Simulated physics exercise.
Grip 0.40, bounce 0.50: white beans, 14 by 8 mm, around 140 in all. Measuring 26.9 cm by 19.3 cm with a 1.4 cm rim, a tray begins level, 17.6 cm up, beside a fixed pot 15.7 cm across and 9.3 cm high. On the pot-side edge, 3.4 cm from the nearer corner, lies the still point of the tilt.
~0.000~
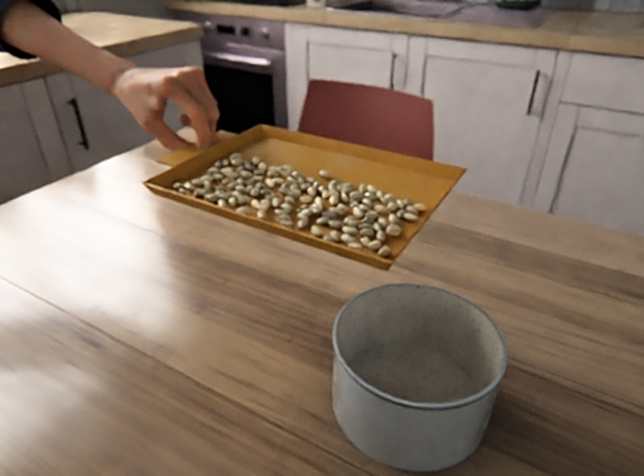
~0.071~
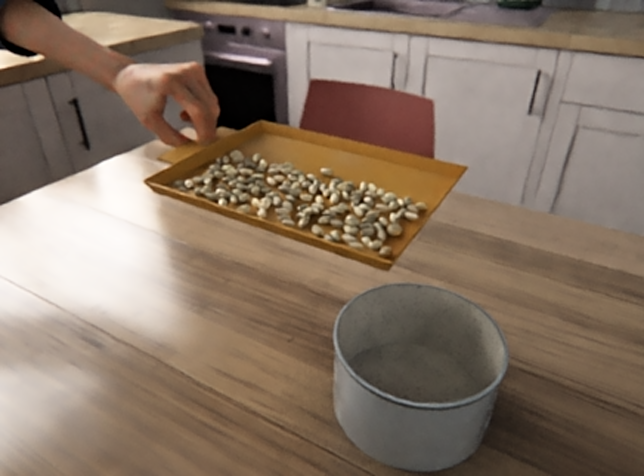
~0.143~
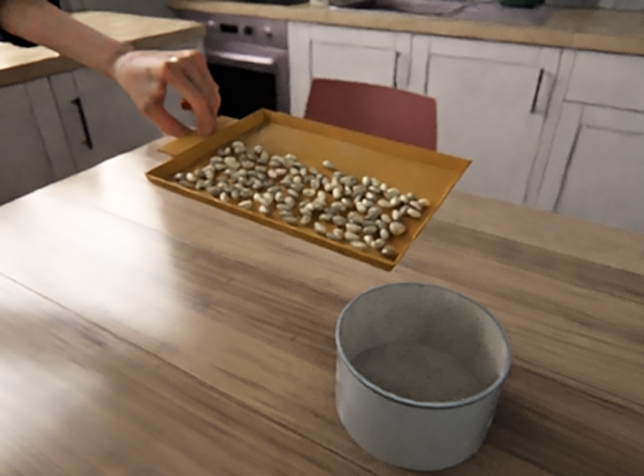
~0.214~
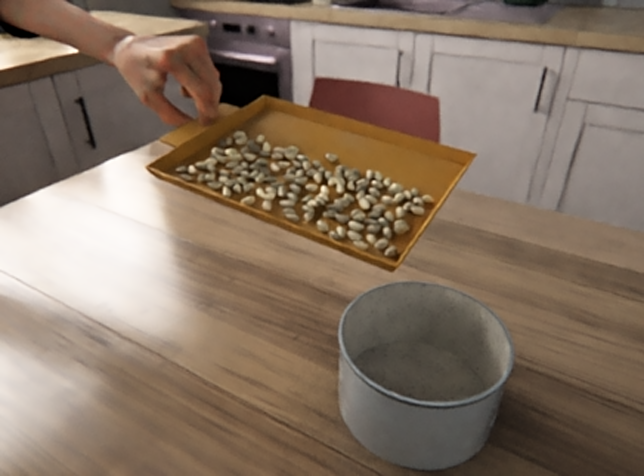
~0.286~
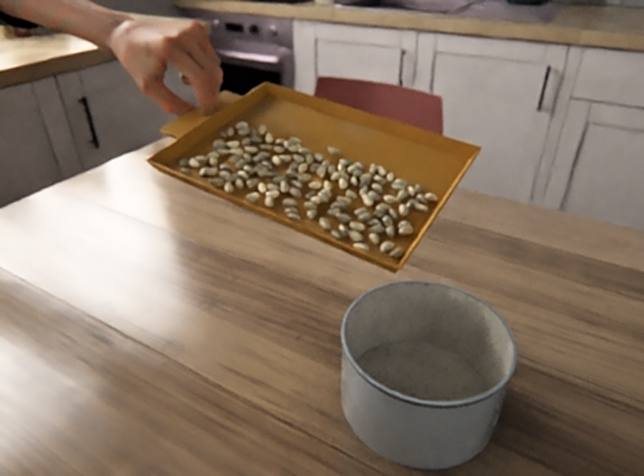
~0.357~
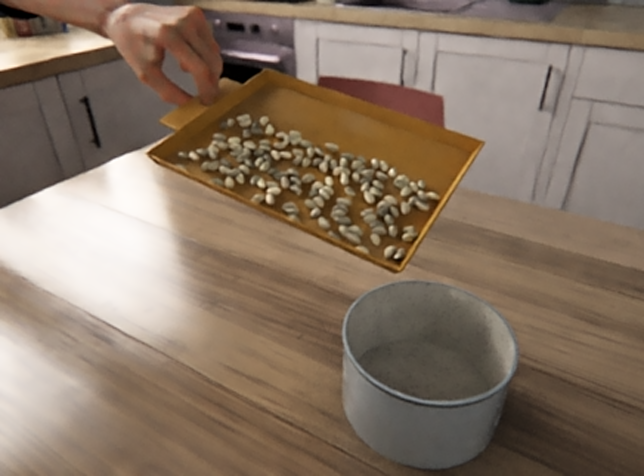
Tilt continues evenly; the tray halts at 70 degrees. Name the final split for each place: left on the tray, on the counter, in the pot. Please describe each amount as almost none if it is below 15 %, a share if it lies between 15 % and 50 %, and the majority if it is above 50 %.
As I see it, tray: Looks like a minor amount; counter: Looks like a noticeable amount; pot: Looks like over half the load.
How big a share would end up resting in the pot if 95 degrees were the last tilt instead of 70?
I'd put it at close to 75 per cent.
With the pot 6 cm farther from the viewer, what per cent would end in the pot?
0 per cent.
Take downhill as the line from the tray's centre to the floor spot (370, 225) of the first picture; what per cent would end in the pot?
95 %.
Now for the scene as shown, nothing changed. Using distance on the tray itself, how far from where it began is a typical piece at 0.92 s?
It has moved some 4 cm from its start.
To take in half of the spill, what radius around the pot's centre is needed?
Roughly 20 cm from the centre.
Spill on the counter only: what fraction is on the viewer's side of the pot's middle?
90 %.
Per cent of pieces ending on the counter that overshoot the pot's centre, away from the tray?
Share: Around 30 %.
After 0.92 s, tilt 40 degrees; the tray holds 100 %, the pot 0 %.
After 1.30 s, tilt 58 degrees; the tray holds 95 %, the pot 0 %.
Then, at 1.76 s, tilt 70 degrees; the tray holds 10 %, the pot 60 %.
At rest (3.2 s), tray 5 %, counter 25 %, pot 70 %.
